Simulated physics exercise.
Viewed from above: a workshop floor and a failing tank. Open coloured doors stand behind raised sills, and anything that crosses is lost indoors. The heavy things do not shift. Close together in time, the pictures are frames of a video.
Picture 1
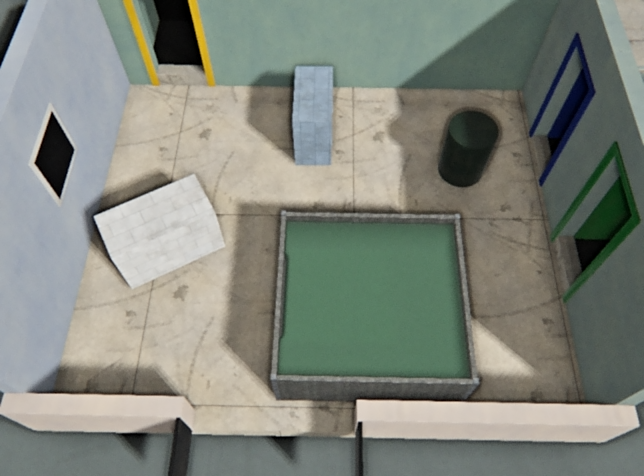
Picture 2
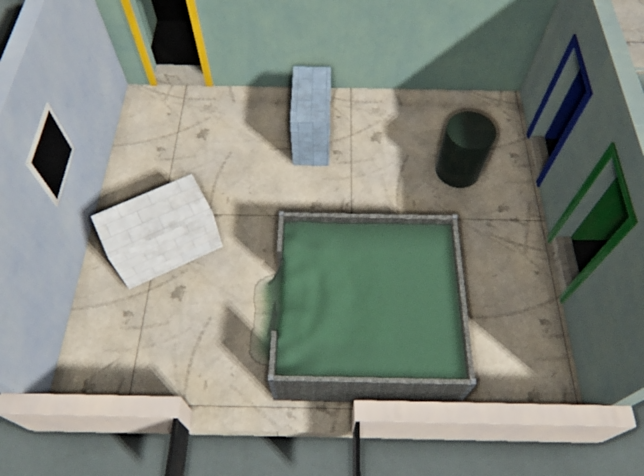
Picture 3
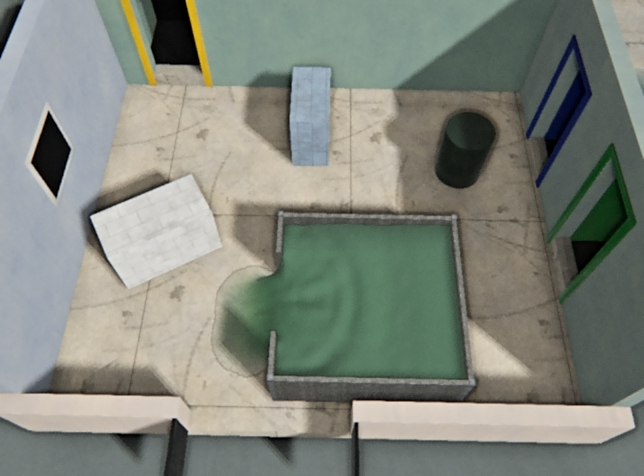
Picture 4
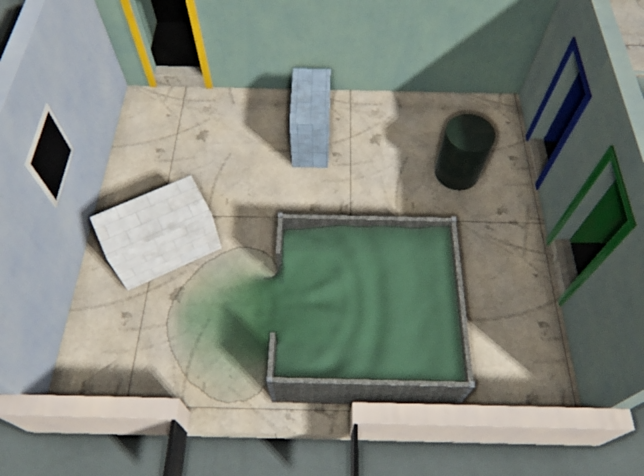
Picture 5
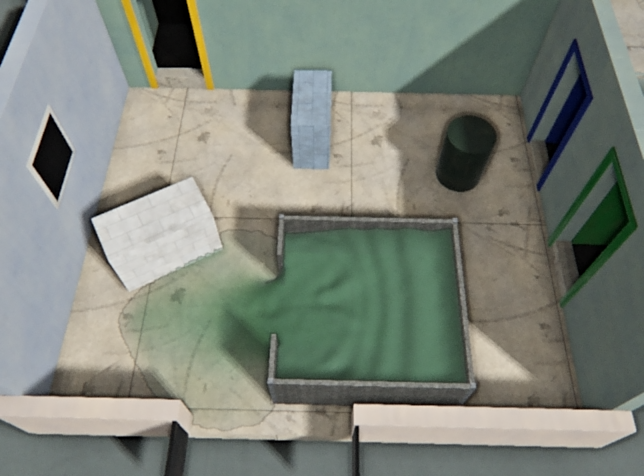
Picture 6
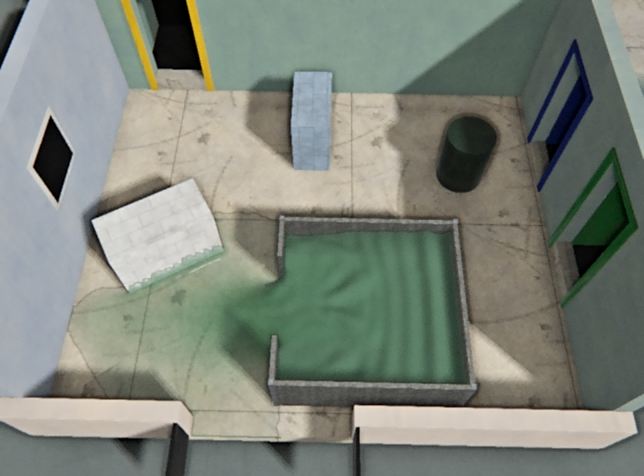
Green water pouring through a gap in the tank's left wall, spreading leftward across the workshop floor and reaching the white block.
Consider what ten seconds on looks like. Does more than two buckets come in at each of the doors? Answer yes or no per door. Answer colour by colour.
The yellow door no, the blue door no, the green door no.
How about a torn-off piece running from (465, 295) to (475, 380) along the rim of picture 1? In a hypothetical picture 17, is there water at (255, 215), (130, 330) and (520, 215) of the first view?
Taking the three spots as listed, they end up spared, spared and inundated.
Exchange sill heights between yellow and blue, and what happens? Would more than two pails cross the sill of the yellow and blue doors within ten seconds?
Expect the yellow door to be one that breaks the limit and the blue door one that stays in check.
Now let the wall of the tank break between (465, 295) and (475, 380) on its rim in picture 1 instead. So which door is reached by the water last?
The yellow one, I reckon.
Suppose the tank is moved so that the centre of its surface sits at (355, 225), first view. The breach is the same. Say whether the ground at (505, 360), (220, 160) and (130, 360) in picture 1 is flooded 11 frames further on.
Going through the three places: Out of reach, in the spill, in the spill.
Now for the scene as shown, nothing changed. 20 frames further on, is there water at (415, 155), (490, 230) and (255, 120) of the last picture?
Point 1: Not wet; point 2: Not wet; point 3: Drenched.
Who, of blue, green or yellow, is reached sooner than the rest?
Answer: The yellow one.
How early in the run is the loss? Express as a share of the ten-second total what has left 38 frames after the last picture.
Around 55 percent.
A moment on, water covers 25 % of the floor; the yellow door not reached, the blue door not reached, the green door not reached.
Next, water covers 35 % of the floor; the yellow door not reached, the blue door not reached, the green door not reached.
Then, water covers 55 % of the floor; the yellow door wet at the sill, nothing in, the blue door not reached, the green door not reached.
Later, water covers 80 % of the floor; the yellow door under two buckets in, the blue door not reached, the green door not reached.
In the end, water covers 95 % of the floor; the yellow door under two buckets in, the blue door under two buckets in, the green door wet at the sill, nothing in.
